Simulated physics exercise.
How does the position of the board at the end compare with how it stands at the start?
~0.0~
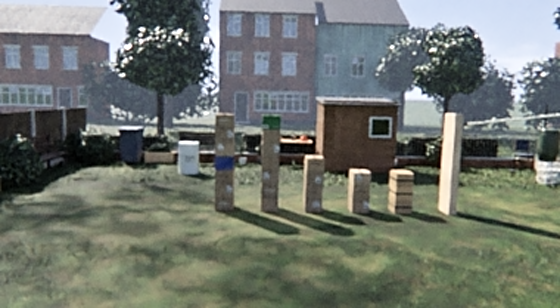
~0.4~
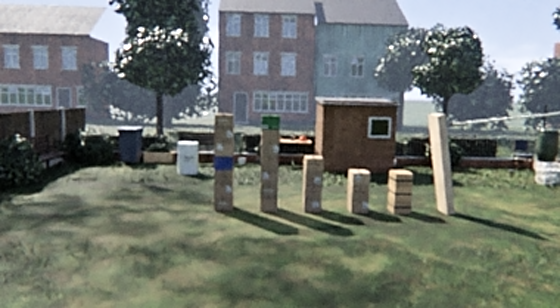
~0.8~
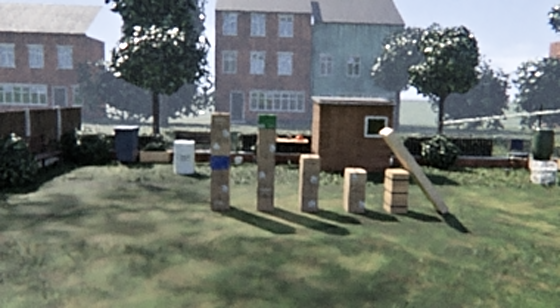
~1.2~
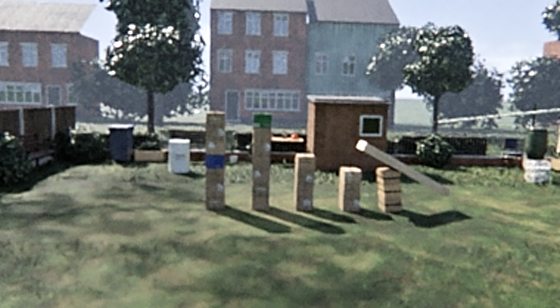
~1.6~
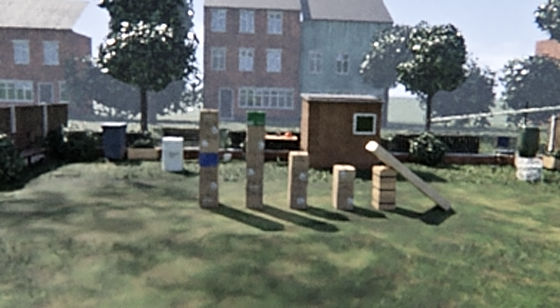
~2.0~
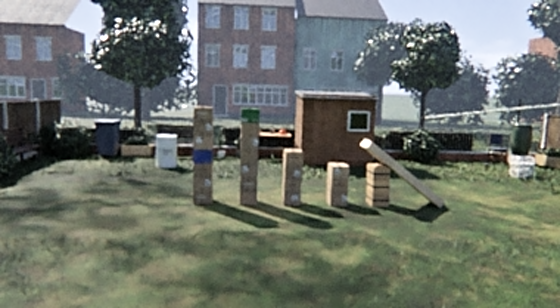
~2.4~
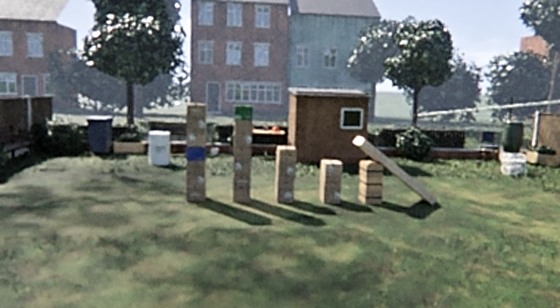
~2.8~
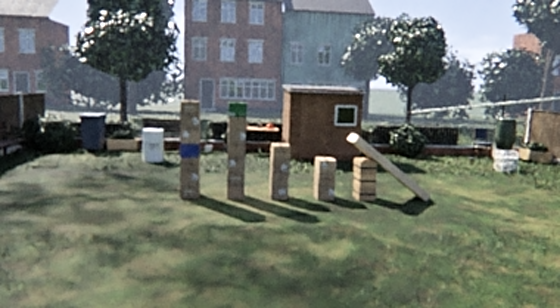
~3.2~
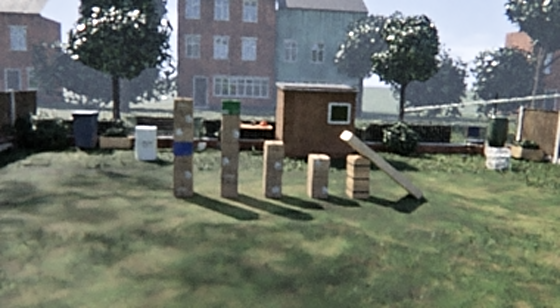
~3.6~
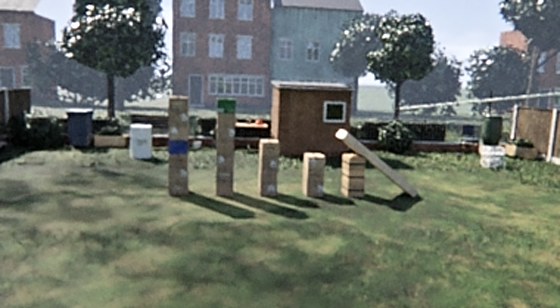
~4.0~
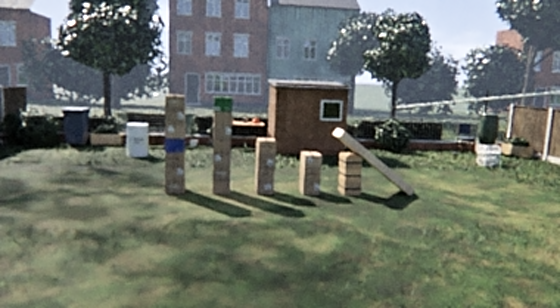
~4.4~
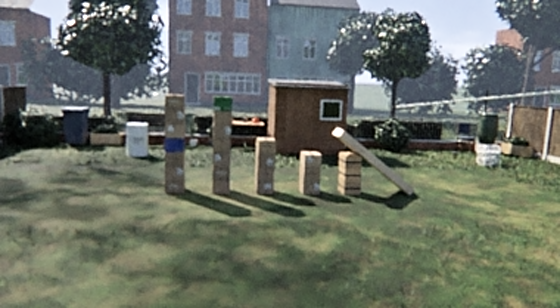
At the start the board stands upright on the grass. By the end it is leaning to the left at a slant, with its upper end against the nearest column of cartons.
